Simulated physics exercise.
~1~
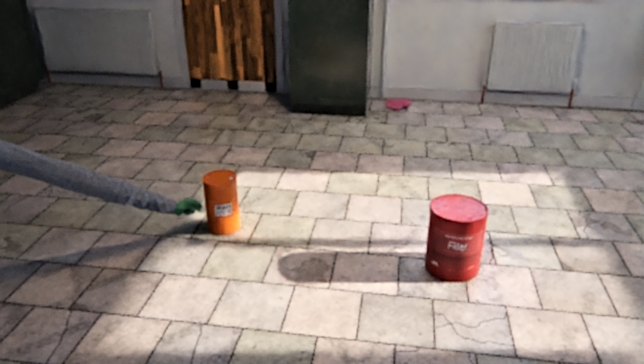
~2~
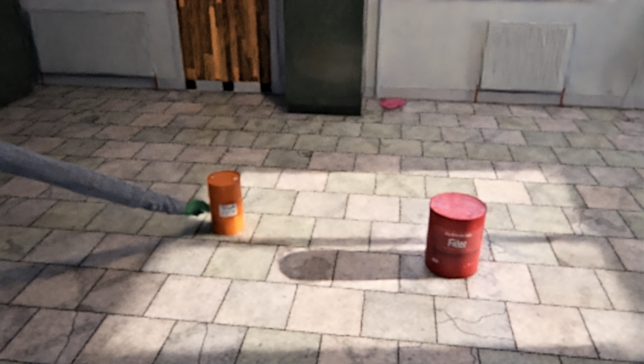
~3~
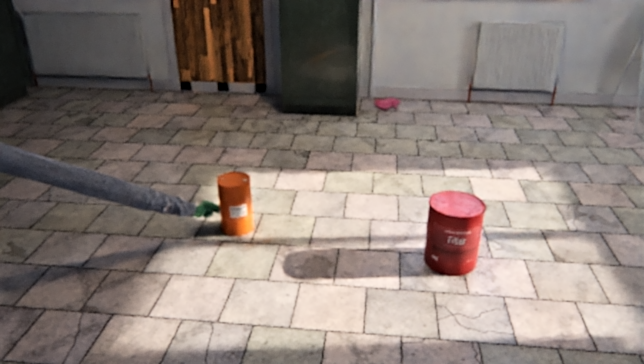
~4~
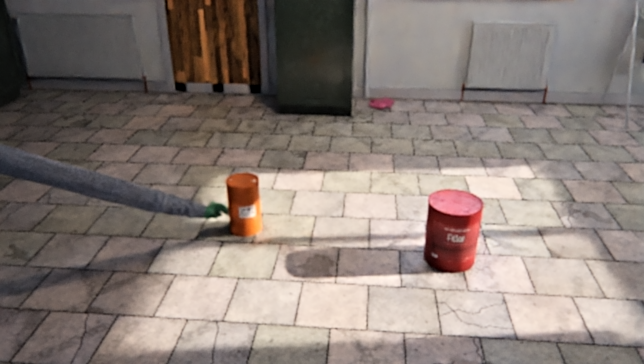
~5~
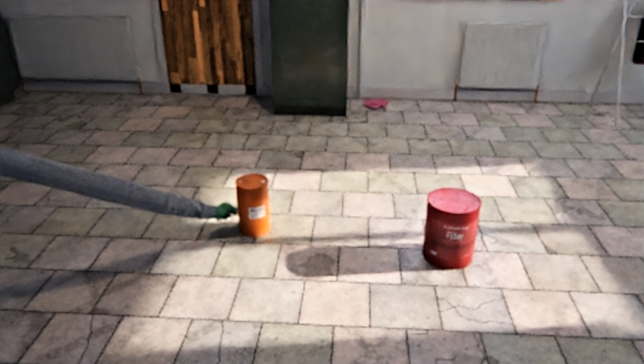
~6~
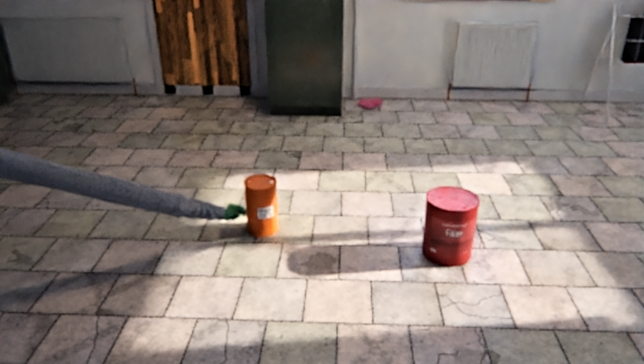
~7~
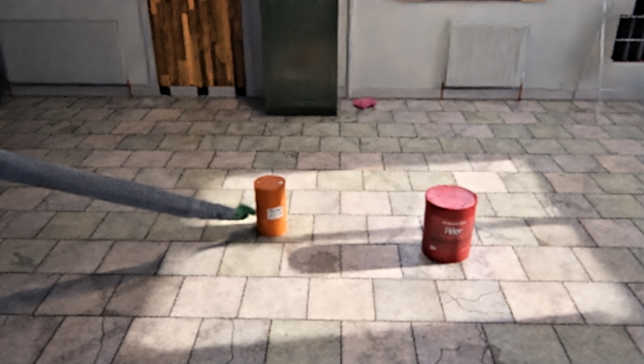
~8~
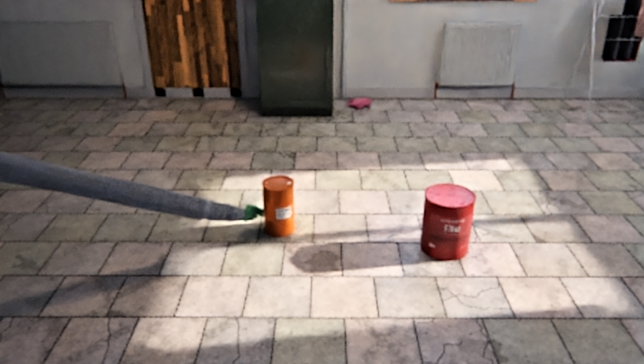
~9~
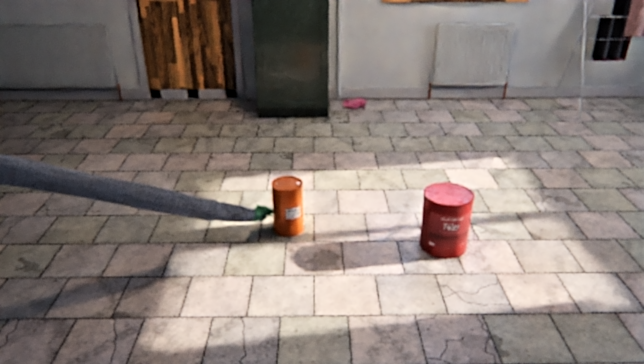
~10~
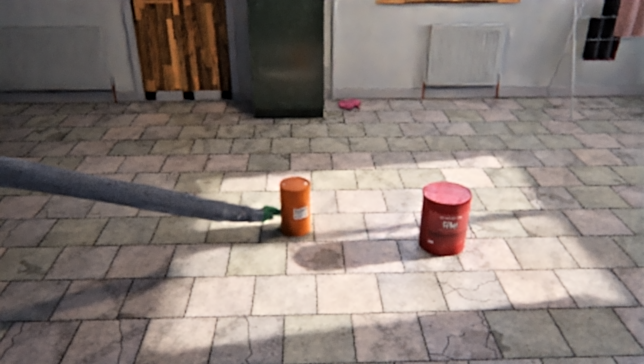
A long grey arm with a green tip reaches in from the left toward an orange canister on a sunlit floor of pale paving, seen from slightly above. A larger red pail stands to the right, with a wooden door, a dark green block and a small pink object behind. The tip meets the canister's left side and pushes it slowly to the right, while the view drifts slightly sideways. The canister slides upright, narrowing the gap to the pail. It ends still standing on its base, short of the red pail, which has stayed in place.
